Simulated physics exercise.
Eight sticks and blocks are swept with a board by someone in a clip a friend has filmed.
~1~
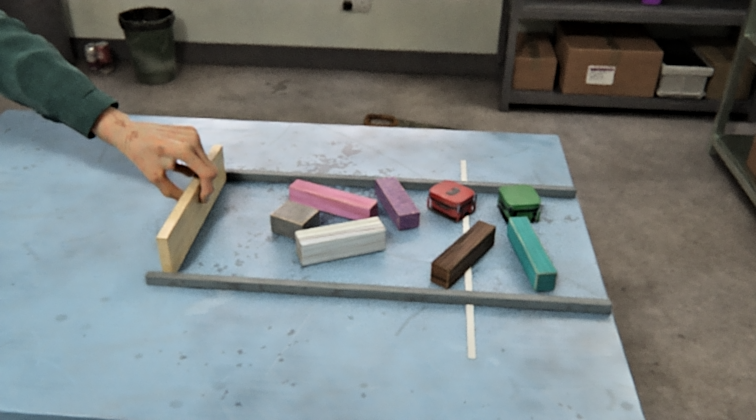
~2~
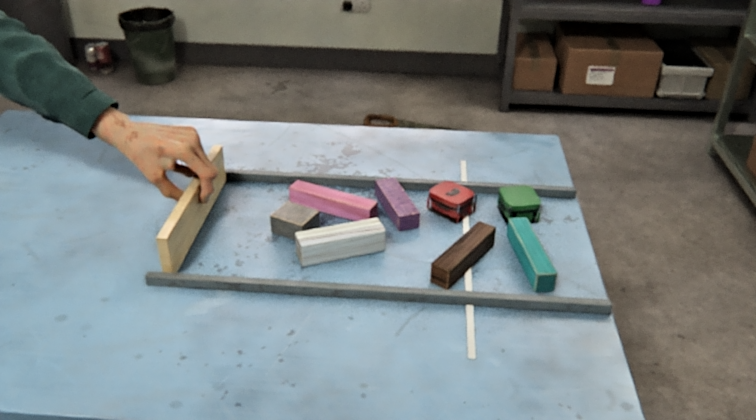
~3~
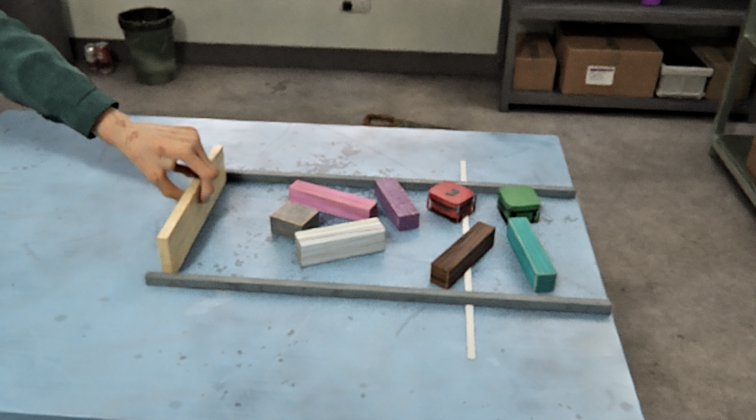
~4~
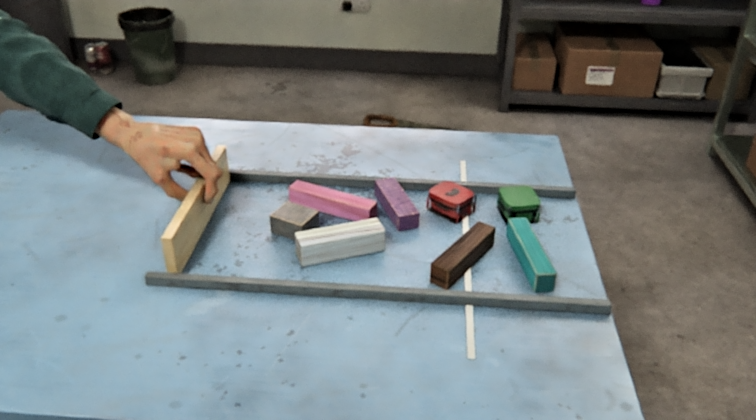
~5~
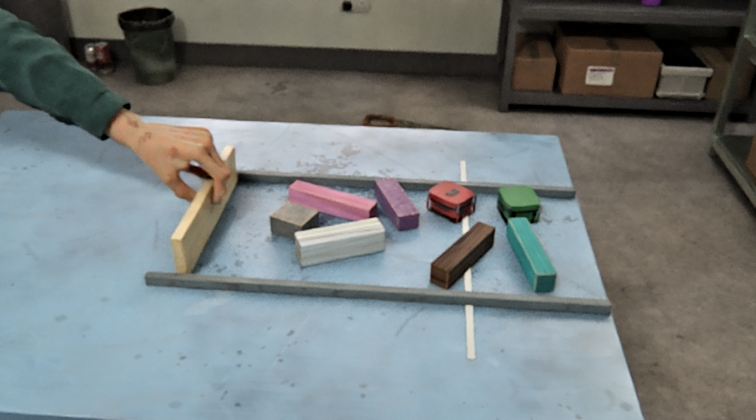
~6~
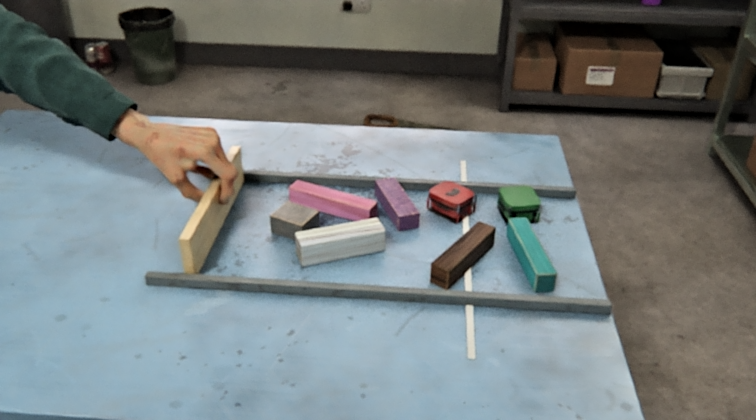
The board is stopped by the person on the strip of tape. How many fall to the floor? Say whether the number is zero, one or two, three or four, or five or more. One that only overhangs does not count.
The number is zero.
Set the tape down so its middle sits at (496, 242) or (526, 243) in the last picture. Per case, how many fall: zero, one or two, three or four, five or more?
First tape: One or two; second: Three to four.
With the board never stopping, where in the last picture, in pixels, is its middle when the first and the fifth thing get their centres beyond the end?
At (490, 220) for the first, at (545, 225) for the fifth.
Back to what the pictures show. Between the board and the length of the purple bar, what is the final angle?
The angle is about 40 degrees.
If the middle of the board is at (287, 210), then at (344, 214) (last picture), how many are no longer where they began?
2, then 4.
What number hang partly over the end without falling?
1 of them.
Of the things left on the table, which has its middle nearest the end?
The green case.
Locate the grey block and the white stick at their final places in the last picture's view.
The grey block at (486, 233), the white stick at (513, 252).
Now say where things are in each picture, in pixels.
The first frame shows turquoise stick (530, 252); green case (519, 205); brown stick (464, 253); board (196, 205); tape (467, 239).
The second frame shows green case (519, 205); grey block (295, 222).
The third frame shows brown stick (464, 254); board (196, 205).
The fourth frame shows turquoise stick (530, 253); pink stick (332, 202).
The fifth frame shows green case (518, 206); white stick (340, 242).
The sixth frame shows turquoise stick (530, 253); green case (518, 205); brown stick (464, 254); board (216, 206); tape (467, 240).
Early on, none off yet; turquoise stick at rest near (530, 253); green case at rest near (518, 205); brown stick at rest near (464, 254).
A while later, none off yet; turquoise stick at rest near (536, 253); green case travelled about its own width near (543, 208); brown stick travelled a little near (484, 267).
Finally, the number that fall off is zero.
